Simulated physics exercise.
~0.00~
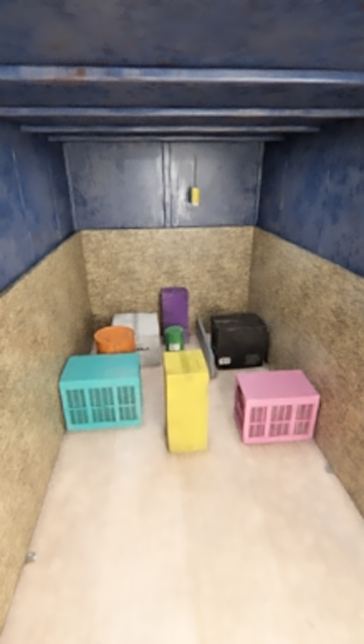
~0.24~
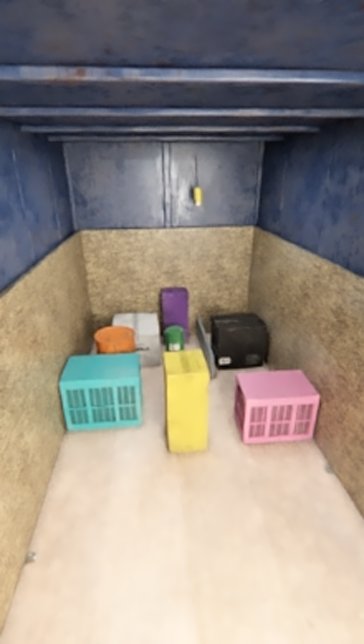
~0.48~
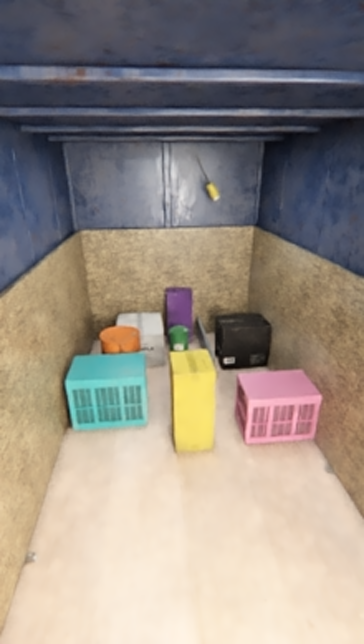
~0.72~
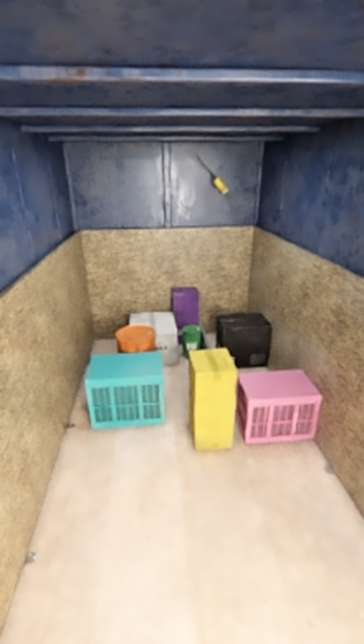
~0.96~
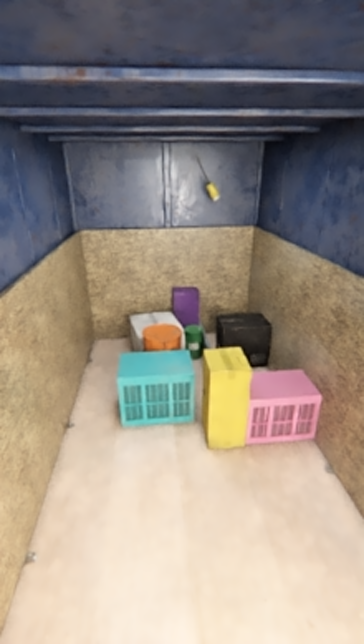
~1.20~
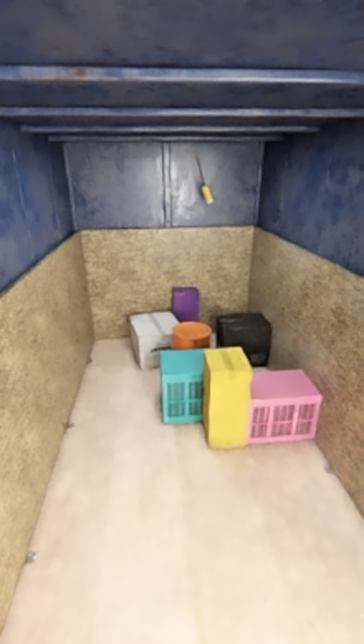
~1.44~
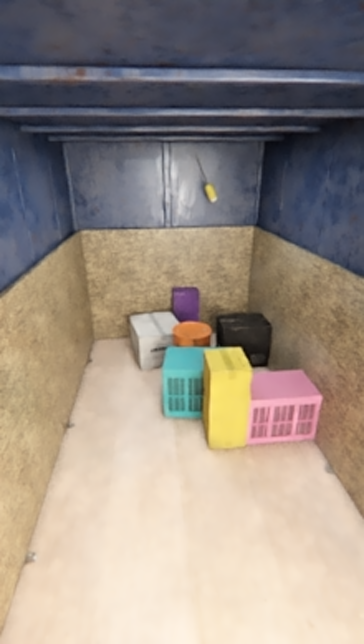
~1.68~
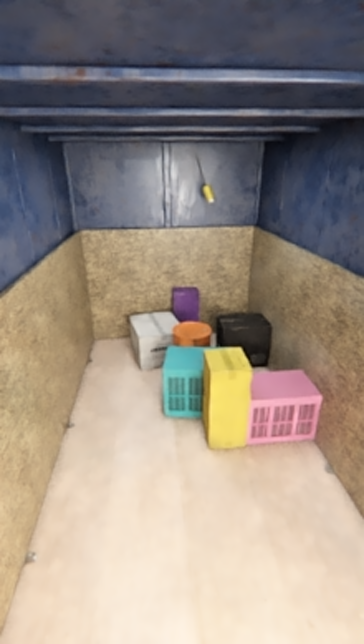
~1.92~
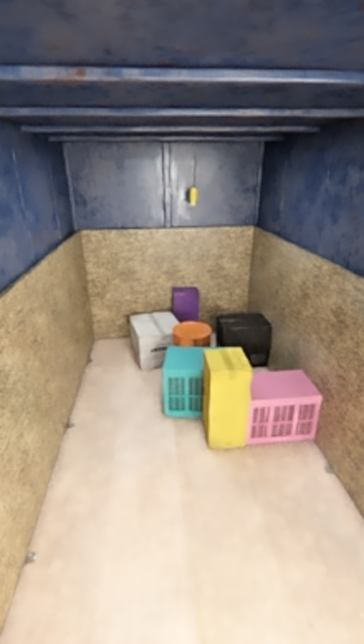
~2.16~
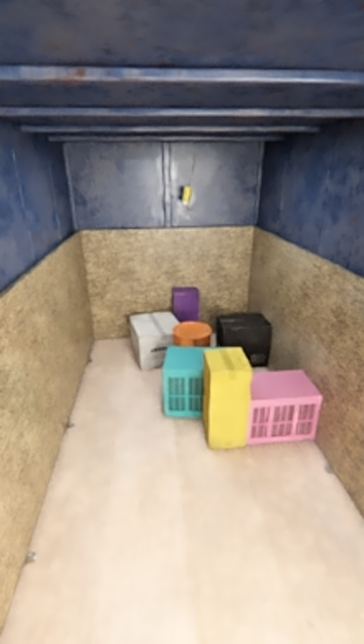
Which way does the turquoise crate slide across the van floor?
The turquoise crate slides to the right, ending up close beside the yellow box.
